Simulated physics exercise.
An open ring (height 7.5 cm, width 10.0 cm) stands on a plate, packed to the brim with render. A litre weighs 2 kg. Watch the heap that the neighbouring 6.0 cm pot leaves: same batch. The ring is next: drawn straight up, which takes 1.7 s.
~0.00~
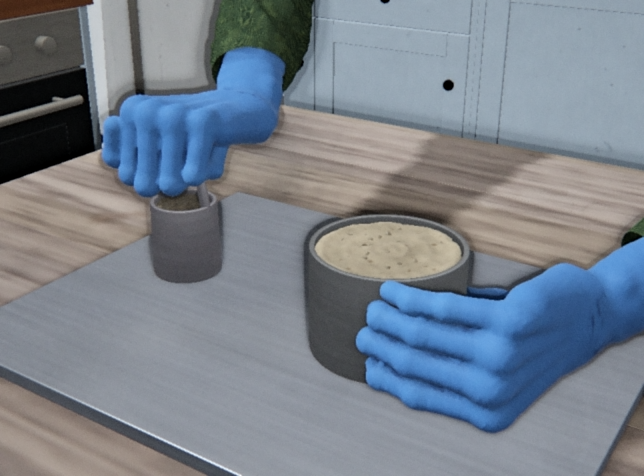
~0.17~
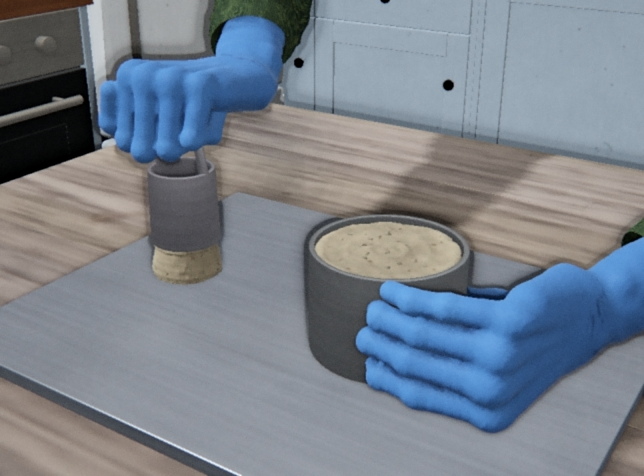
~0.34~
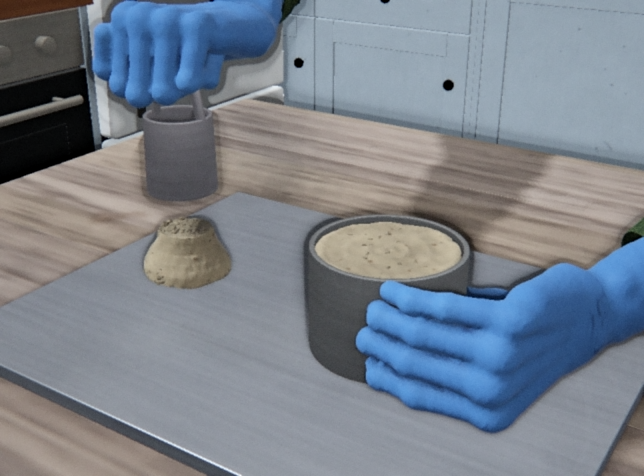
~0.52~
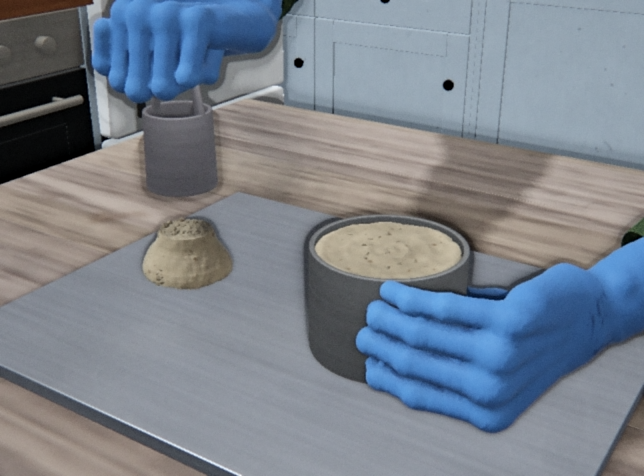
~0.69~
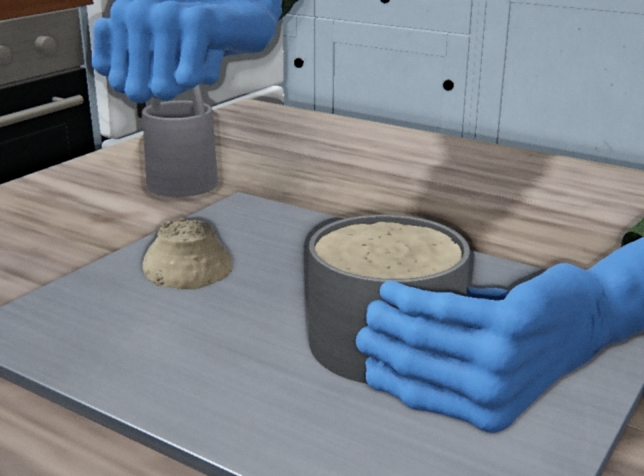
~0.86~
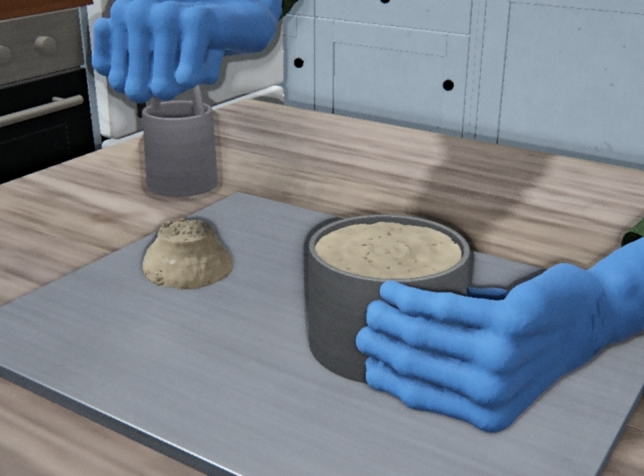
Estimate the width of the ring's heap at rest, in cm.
Some 15.8 cm.
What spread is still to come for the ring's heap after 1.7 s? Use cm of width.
Some 0.5 cm.
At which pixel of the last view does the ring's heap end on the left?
Near (273, 345).
After 1.3 s, the ring is up 1.9 cm; the render has come down 0.3 cm to 7.2 cm and is 11 cm wide.
After 1.7 s, the ring is up 4.6 cm; the render has come down 2.5 cm to 5.0 cm and is 15 cm wide.
After 2.1 s, the ring is up 7.4 cm; the render has come down 2.7 cm to 4.8 cm and is 16 cm wide.
After 2.6 s, the ring is clear; the render has come down 2.7 cm to 4.8 cm and is 16 cm wide.
After 3.0 s, at rest, the ring is clear; the render has come down 2.8 cm to 4.7 cm and is 16 cm wide.
